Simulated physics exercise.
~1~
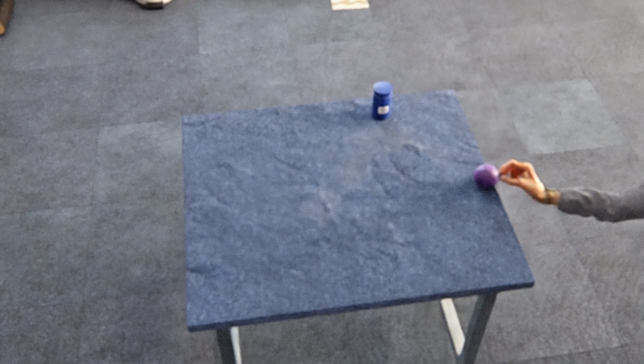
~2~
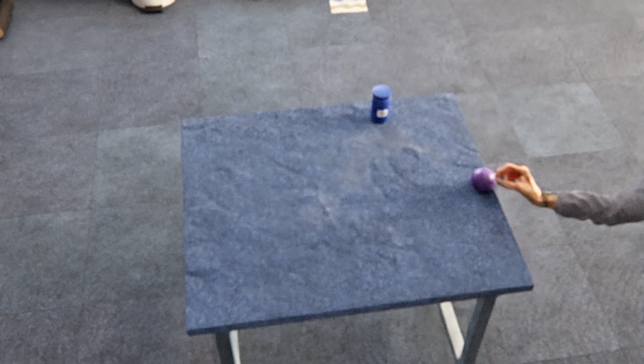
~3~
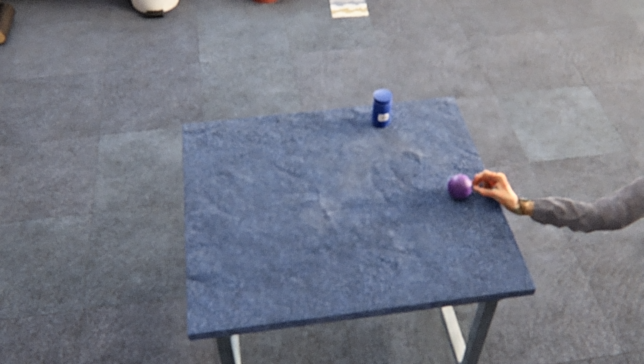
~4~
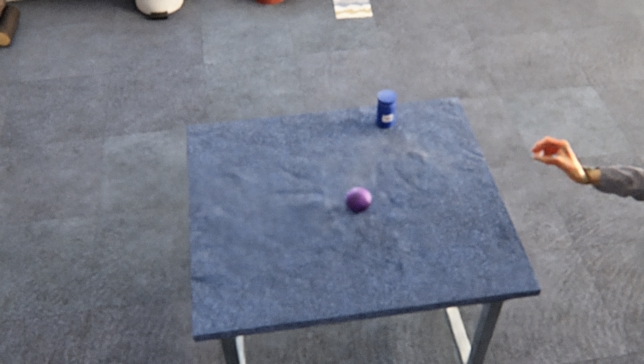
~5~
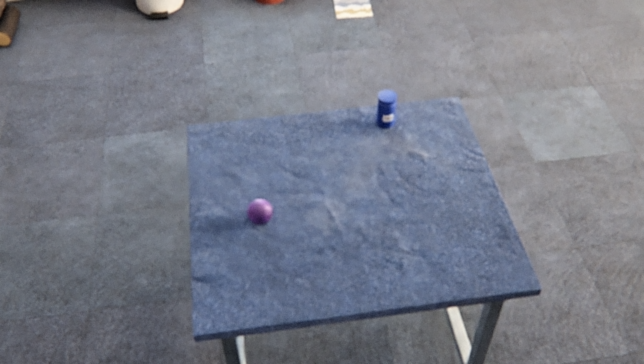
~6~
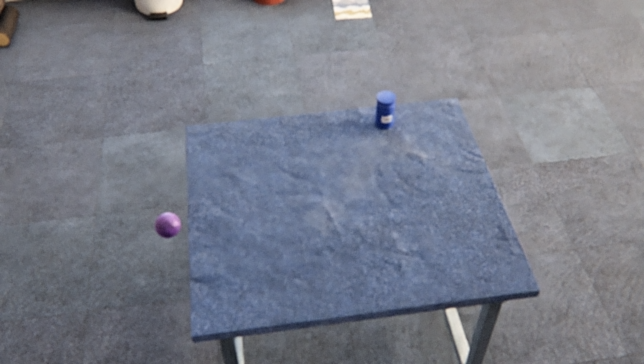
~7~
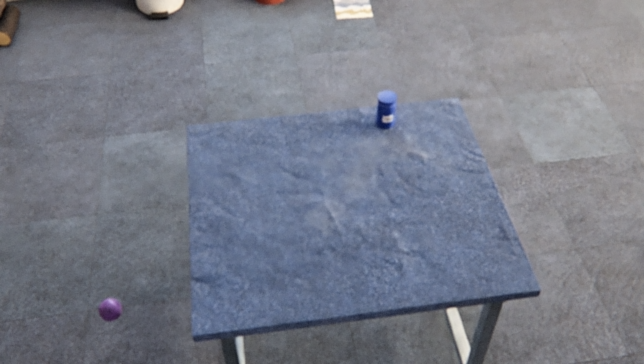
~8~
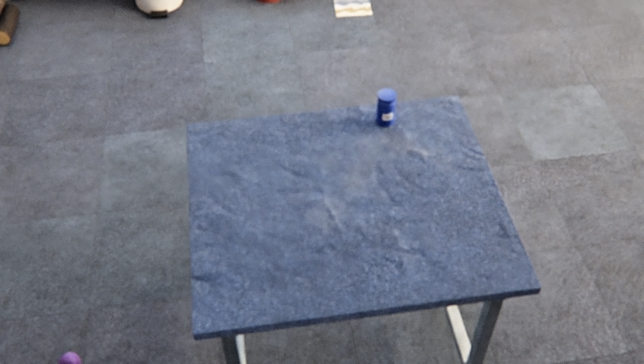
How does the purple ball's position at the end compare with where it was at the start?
At the start the purple ball was at the right edge of the table by the hand. By the end it was off the table, down beyond its left side at the lower left.
